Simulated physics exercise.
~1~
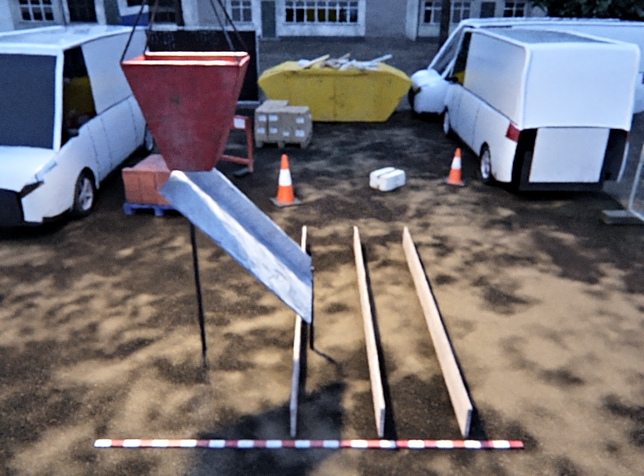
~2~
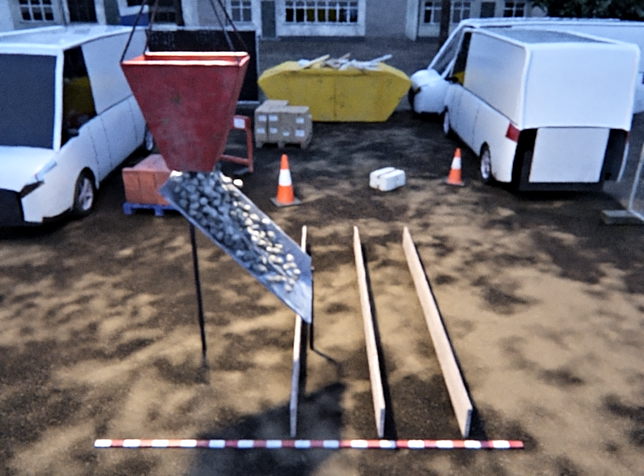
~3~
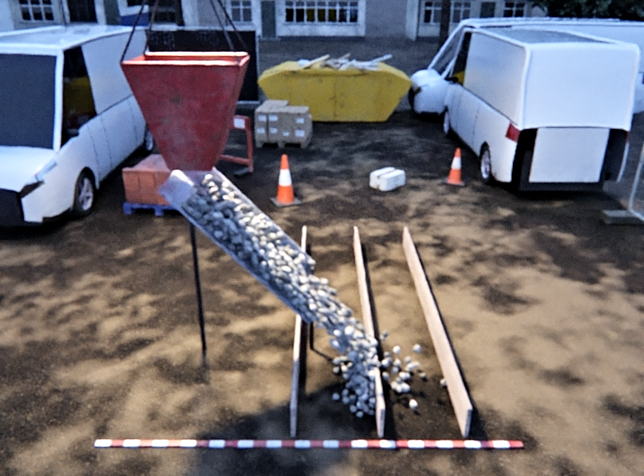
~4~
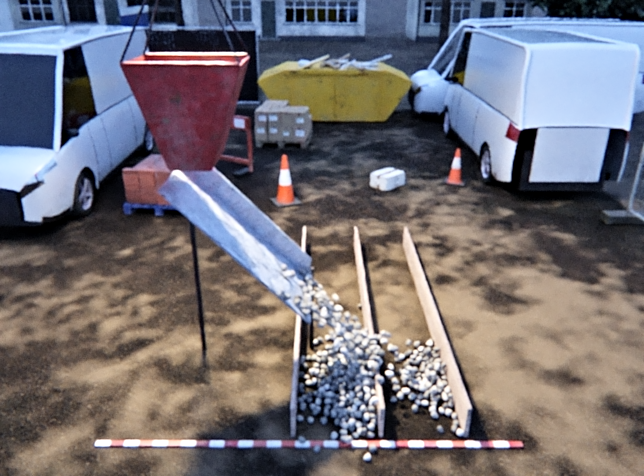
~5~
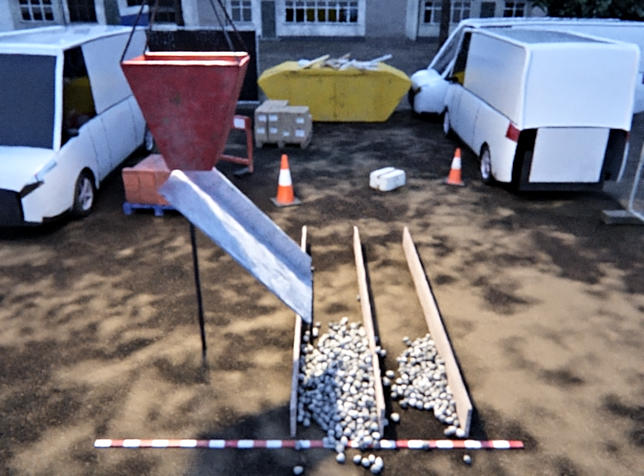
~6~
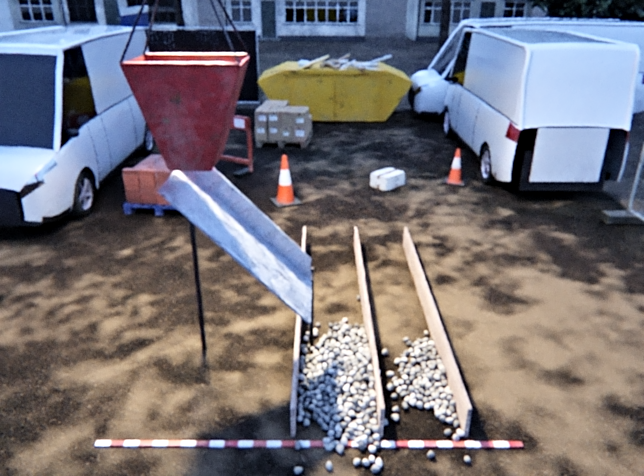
In the video, round stones drop from a red hopper onto a fixed, sloping steel chute in a yard, slide down to the right and spill between wooden planks, settling with most in the left bay and a smaller pile in the right.
